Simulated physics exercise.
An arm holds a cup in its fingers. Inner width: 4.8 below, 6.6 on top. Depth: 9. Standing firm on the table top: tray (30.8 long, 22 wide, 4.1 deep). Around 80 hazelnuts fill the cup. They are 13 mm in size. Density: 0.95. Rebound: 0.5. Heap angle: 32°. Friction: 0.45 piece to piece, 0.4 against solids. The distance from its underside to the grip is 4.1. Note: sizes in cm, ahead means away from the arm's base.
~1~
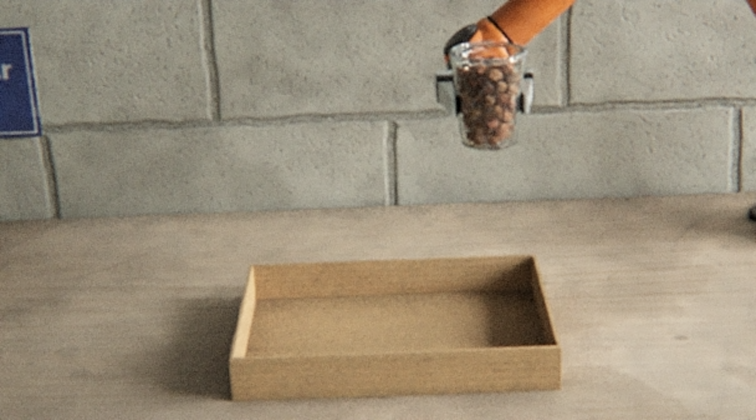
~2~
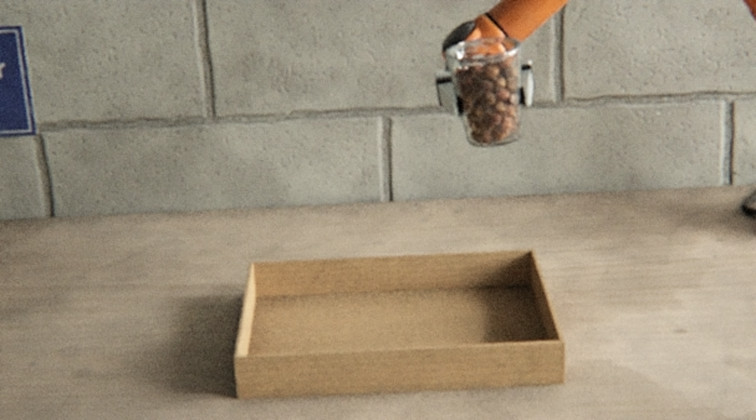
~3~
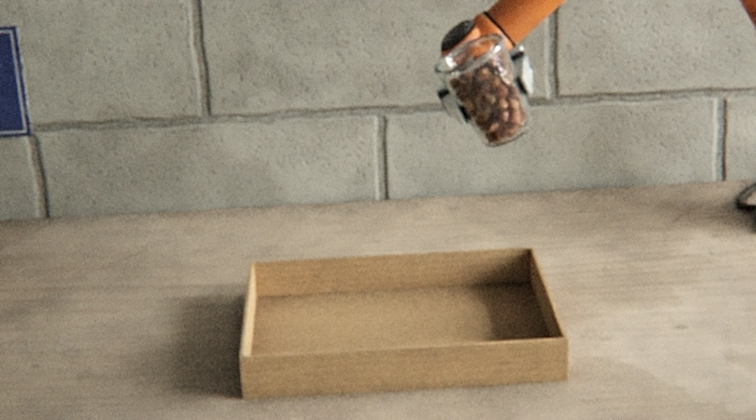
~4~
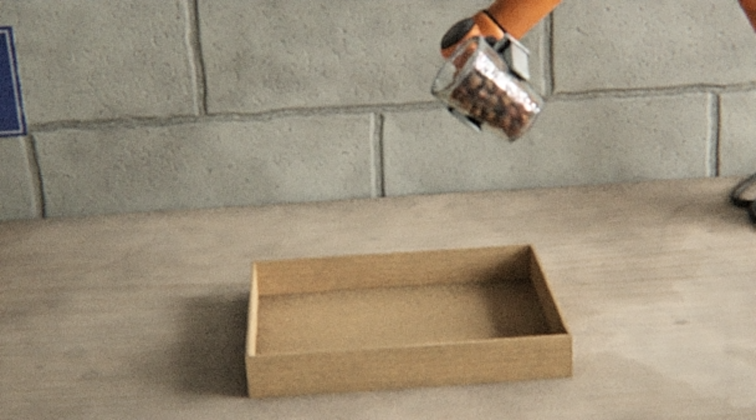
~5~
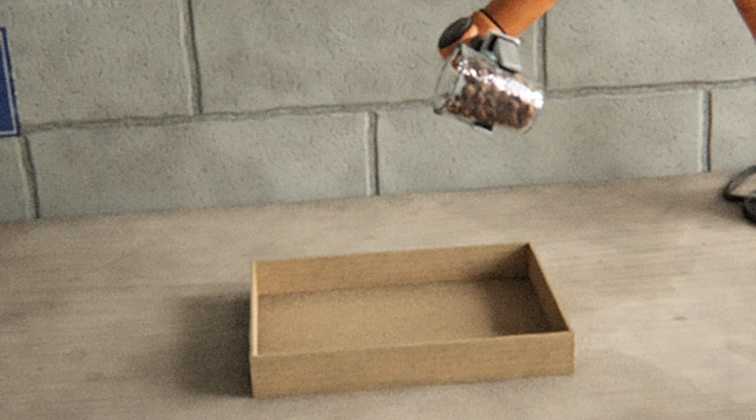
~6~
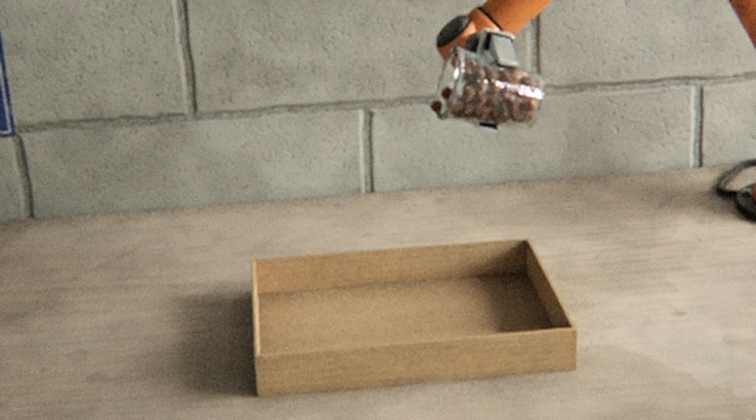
An orange robotic arm grips a clear cup of brown hazelnuts at the upper right, seen from slightly above against a grey block wall. Below it, a shallow, empty tan tray sits on a pale brownish table, with part of a blue sign at the left edge. The arm tips the cup steadily until its mouth points left, the nuts shifting toward the rim, while the view drifts slightly.
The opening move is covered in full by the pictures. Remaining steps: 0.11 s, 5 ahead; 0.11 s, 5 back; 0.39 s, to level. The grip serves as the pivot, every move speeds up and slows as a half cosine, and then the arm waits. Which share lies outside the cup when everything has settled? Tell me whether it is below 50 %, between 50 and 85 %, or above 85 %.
That share comes out between 50 and 85 %.
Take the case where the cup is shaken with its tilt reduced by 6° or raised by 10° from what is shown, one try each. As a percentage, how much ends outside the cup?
I'd say close to 45 and 85 per cent, in that order.
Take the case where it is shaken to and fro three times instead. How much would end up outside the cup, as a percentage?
Then roughly 90 percent.
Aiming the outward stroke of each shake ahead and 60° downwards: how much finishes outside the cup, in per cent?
You'd expect near 10 percent of it there.
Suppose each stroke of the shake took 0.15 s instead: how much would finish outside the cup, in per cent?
In that case about 40 in a hundred.
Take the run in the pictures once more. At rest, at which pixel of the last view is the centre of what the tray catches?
It sits close to (362, 327).
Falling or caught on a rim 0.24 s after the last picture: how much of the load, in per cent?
Logged share: Close to 49 per cent.
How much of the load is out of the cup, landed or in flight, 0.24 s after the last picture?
50 %.
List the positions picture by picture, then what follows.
In the first frame, cup middle at (489, 98), level; upper third of the load around (489, 75), from x 460 to 515, top at y 60; 83 in the cup.
In the second frame, cup middle at (489, 95), tilted 7° forward; upper third of the load around (489, 72), from x 460 to 515, top at y 60.
In the third frame, cup middle at (490, 95), tilted 25° forward; upper third of the load around (482, 75), from x 455 to 520, top at y 60.
In the fourth frame, cup middle at (492, 94), tilted 48° forward; upper third of the load around (484, 77), from x 455 to 530, top at y 60.
In the fifth frame, cup middle at (492, 94), tilted 66° forward; upper third of the load around (483, 80), from x 450 to 530, top at y 65.
In the sixth frame, cup middle at (492, 93), tilted 73° forward; upper third of the load around (487, 80), from x 435 to 530, top at y 70; 83 in the cup.
Then, 0.24 s after the last picture, tilted 72° forward, highest piece 27 above the table; 42 in the cup, 41 in flight or on a rim.
Then, 0.49 s after the last picture, tilted 16° forward, highest piece 28 above the table; 46 in the tray, 33 in the cup, 1 on the table or floor, 3 in flight or on a rim.
Then, 0.81 s after the last picture, level, highest piece 26 above the table; 45 in the tray, 33 in the cup, 5 on the table or floor.
Then, 1.86 s after the last picture, level, highest piece 26 above the table; 45 in the tray, 33 in the cup, 5 on the table or floor.
Final count, 45 in the tray, 33 in the cup, 5 on the table or floor. That is 60 % outside the cup.
